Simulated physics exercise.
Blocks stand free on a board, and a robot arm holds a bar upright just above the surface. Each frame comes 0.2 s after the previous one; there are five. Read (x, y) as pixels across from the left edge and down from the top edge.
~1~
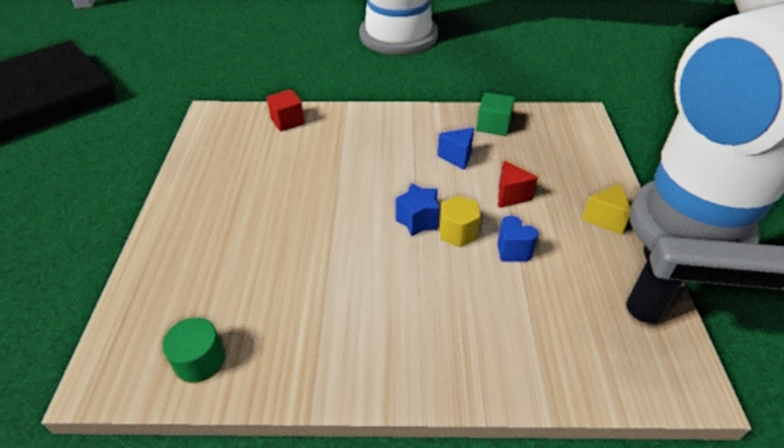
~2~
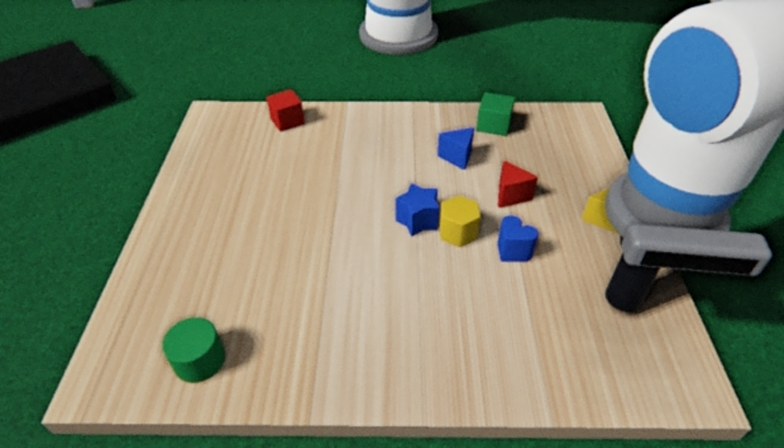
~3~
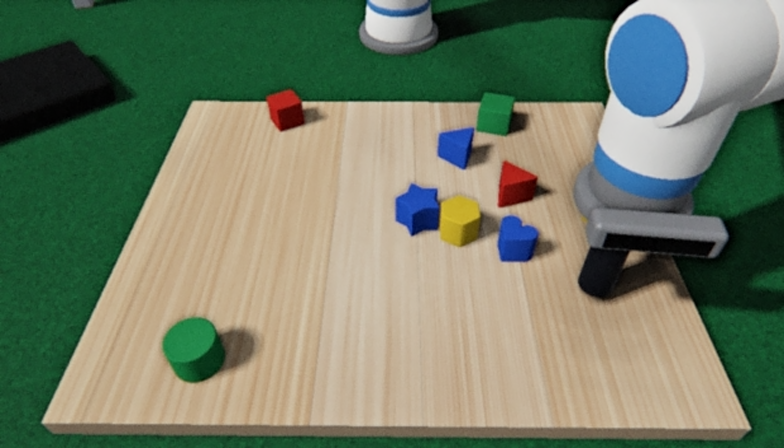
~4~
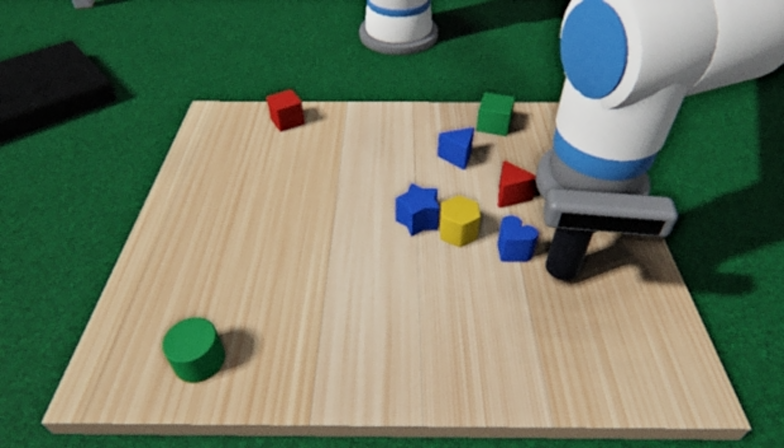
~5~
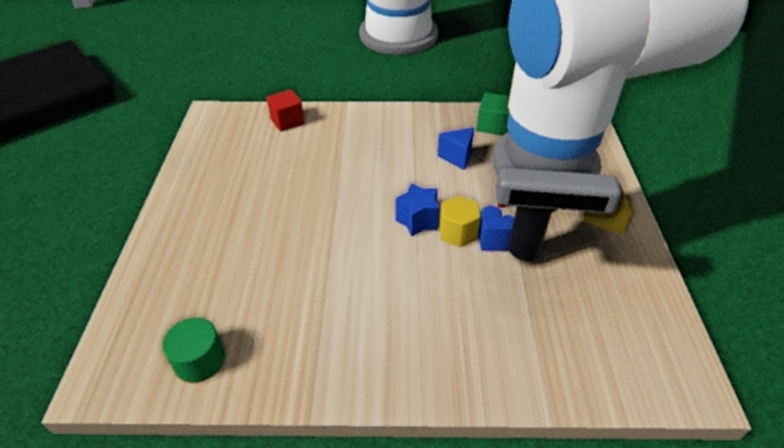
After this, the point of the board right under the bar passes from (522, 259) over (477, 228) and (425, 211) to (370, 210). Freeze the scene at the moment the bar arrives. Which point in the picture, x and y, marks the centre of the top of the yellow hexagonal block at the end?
Its top face will be centred at roughly (340, 200).
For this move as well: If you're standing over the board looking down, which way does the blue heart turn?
Clockwise.
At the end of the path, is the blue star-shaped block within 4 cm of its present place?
It seems not.
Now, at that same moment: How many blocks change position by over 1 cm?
Count: 3 or more.
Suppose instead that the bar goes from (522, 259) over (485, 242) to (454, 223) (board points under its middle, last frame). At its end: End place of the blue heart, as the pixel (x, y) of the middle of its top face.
It is at (476, 186).
What follows on the original path. One third of the way, bar (478, 217); blue star-shaped block (407, 197), turned 20° clockwise; yellow hexagonal block (443, 204), turned 30° anticlockwise; blue heart (473, 184).
Two thirds of the way, bar (425, 201); blue star-shaped block (356, 200); yellow hexagonal block (392, 195), turned 60° anticlockwise; blue heart (466, 177), turned 20° clockwise.
At the end, bar (370, 200); blue star-shaped block (311, 217), turned 40° anticlockwise; yellow hexagonal block (340, 200), turned 90° anticlockwise; blue heart (466, 177), turned 20° clockwise; red three-sided block not moved.
